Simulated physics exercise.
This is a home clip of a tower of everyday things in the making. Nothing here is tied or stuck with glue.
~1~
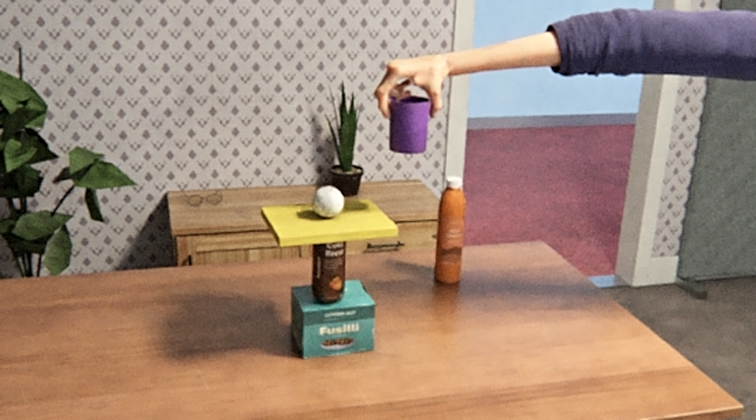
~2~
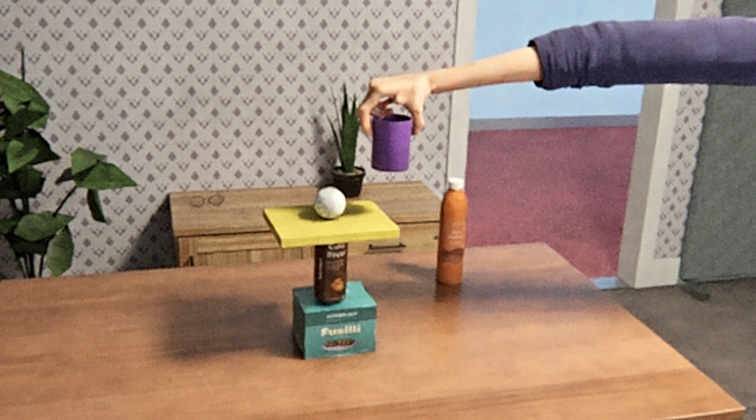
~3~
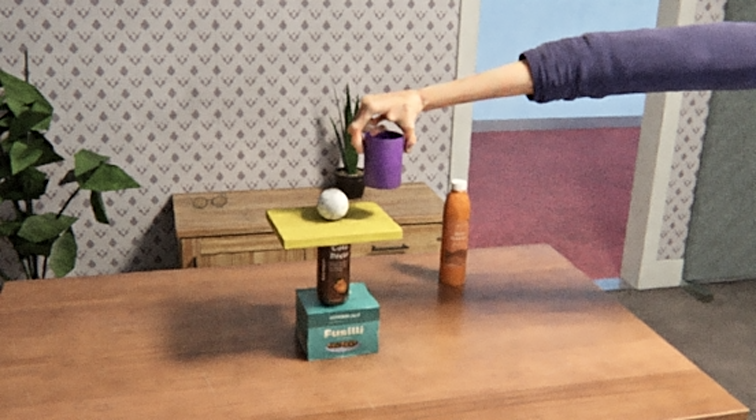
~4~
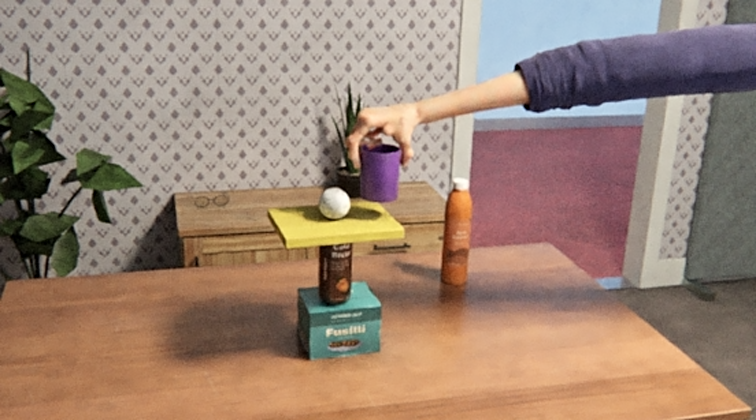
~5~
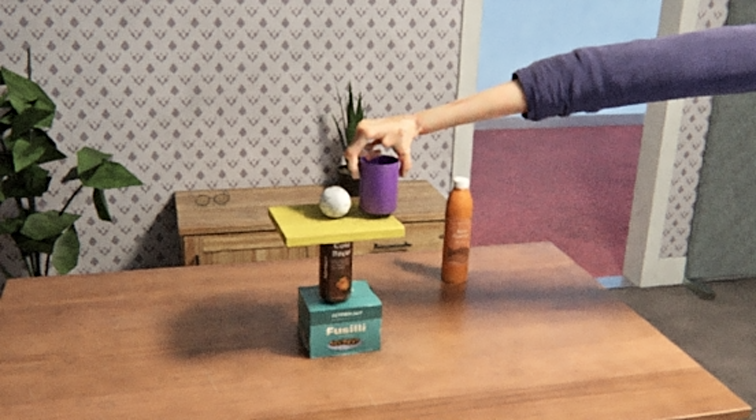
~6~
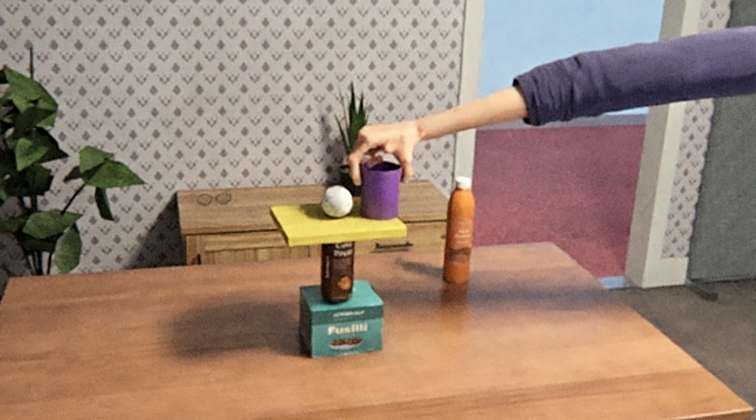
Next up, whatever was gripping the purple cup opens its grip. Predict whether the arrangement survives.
It will remain standing.
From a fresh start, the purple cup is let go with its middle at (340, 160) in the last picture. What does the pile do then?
Result: Pile toppled.
Then, 0.50 s past the last view, nothing moves.
Then, 1.40 s past the last view, purple cup resting near (381, 191).
Finally, all 6 still in place. Final places as the last picture's camera would see them, purple cup near (382, 191). The pile stays up.
